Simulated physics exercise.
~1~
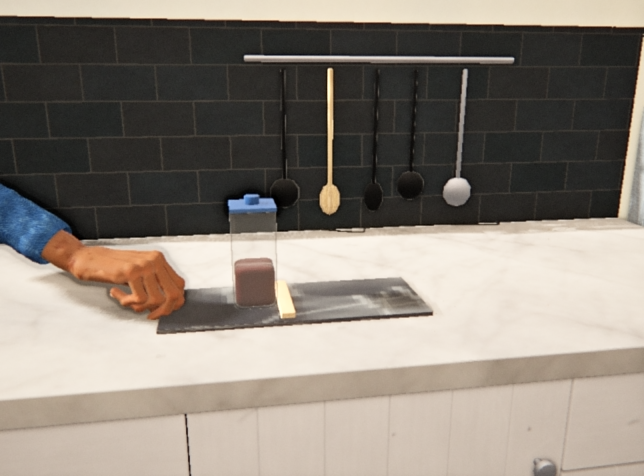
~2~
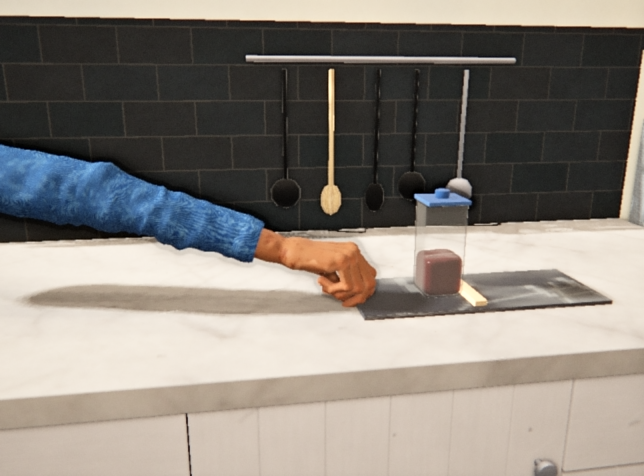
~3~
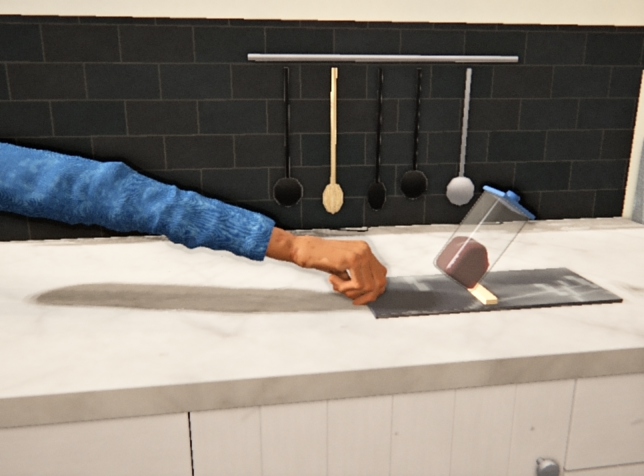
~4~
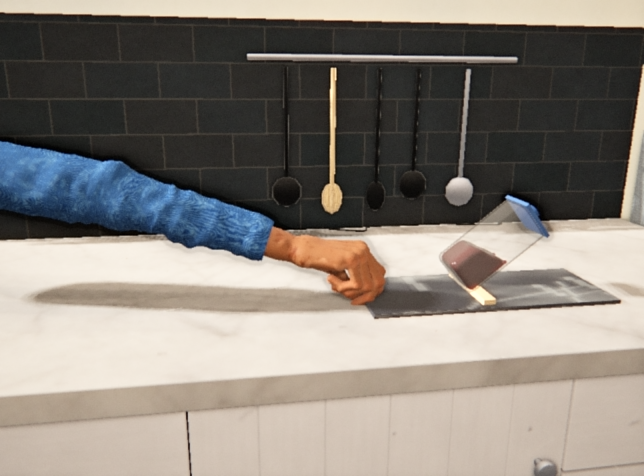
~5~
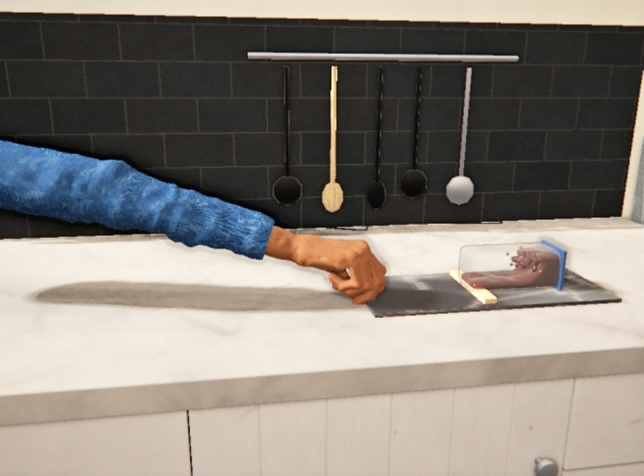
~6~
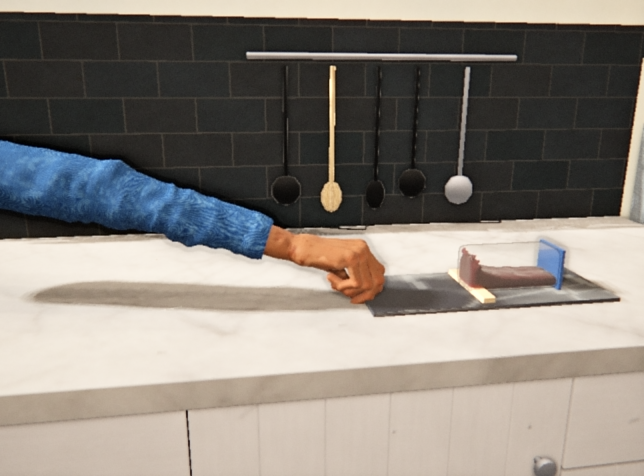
An arm in a blue sleeve reaches in from the left over a pale marble counter, its hand at the near end of a flat dark board, seen from the front in a slightly swaying view. On the board stands a clear canister with a blue cap and dark reddish liquid, beside a small pale batten. Behind, utensils hang from a rail on black tiles. The board slides right with the hand and stops. The canister tips rightward over the batten, its liquid tilting, and topples onto its side. It ends lying on the board, cap to the right, the liquid settled along its lower side.
